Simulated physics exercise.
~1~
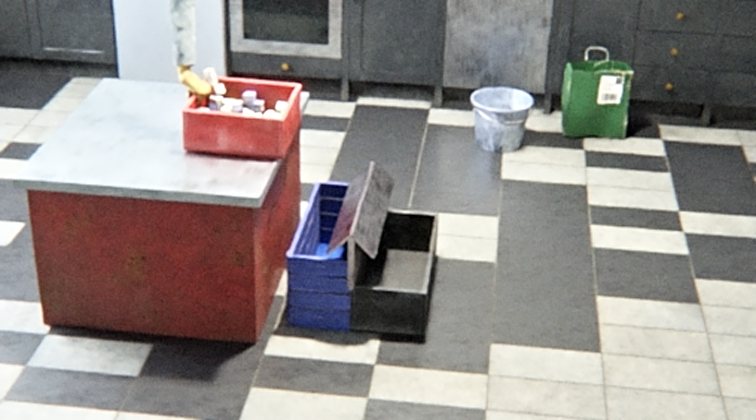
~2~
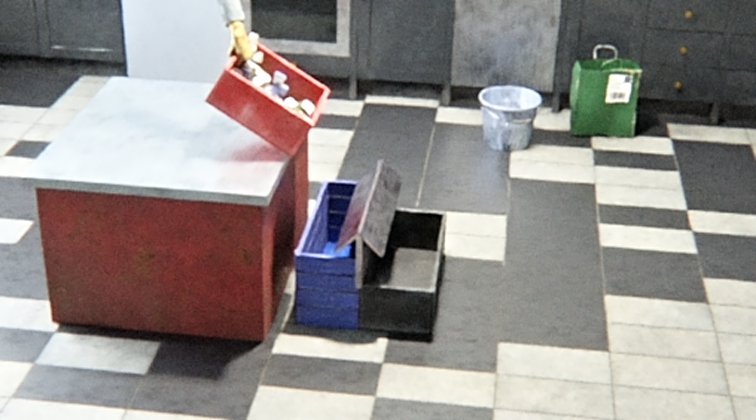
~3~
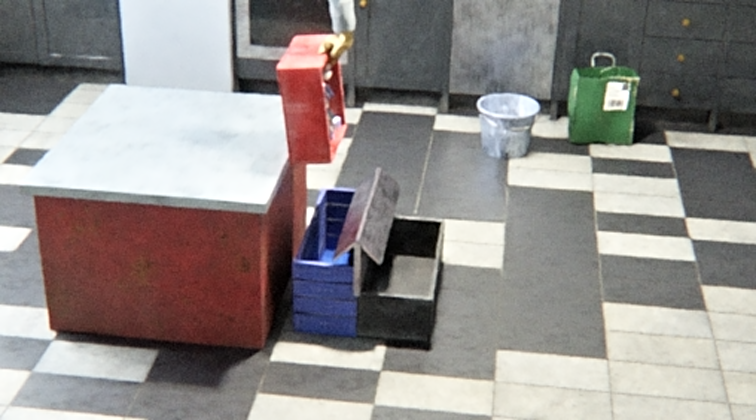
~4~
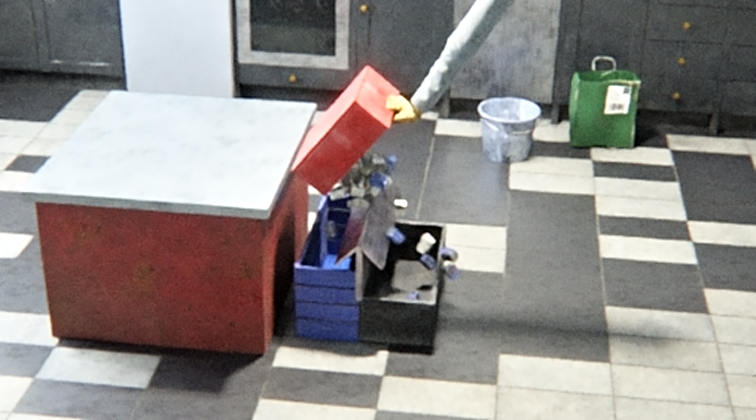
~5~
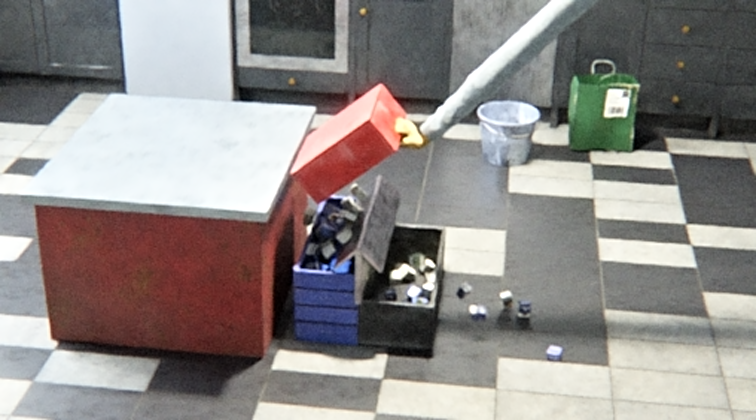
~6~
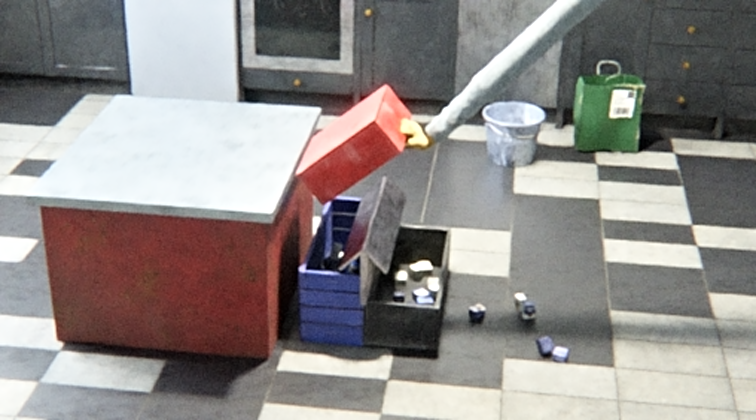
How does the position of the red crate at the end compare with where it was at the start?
At the start the red crate sits level on top of the bench near its right edge. By the end it is farther right and slightly lower, held tipped over beside the bench above the blue box.
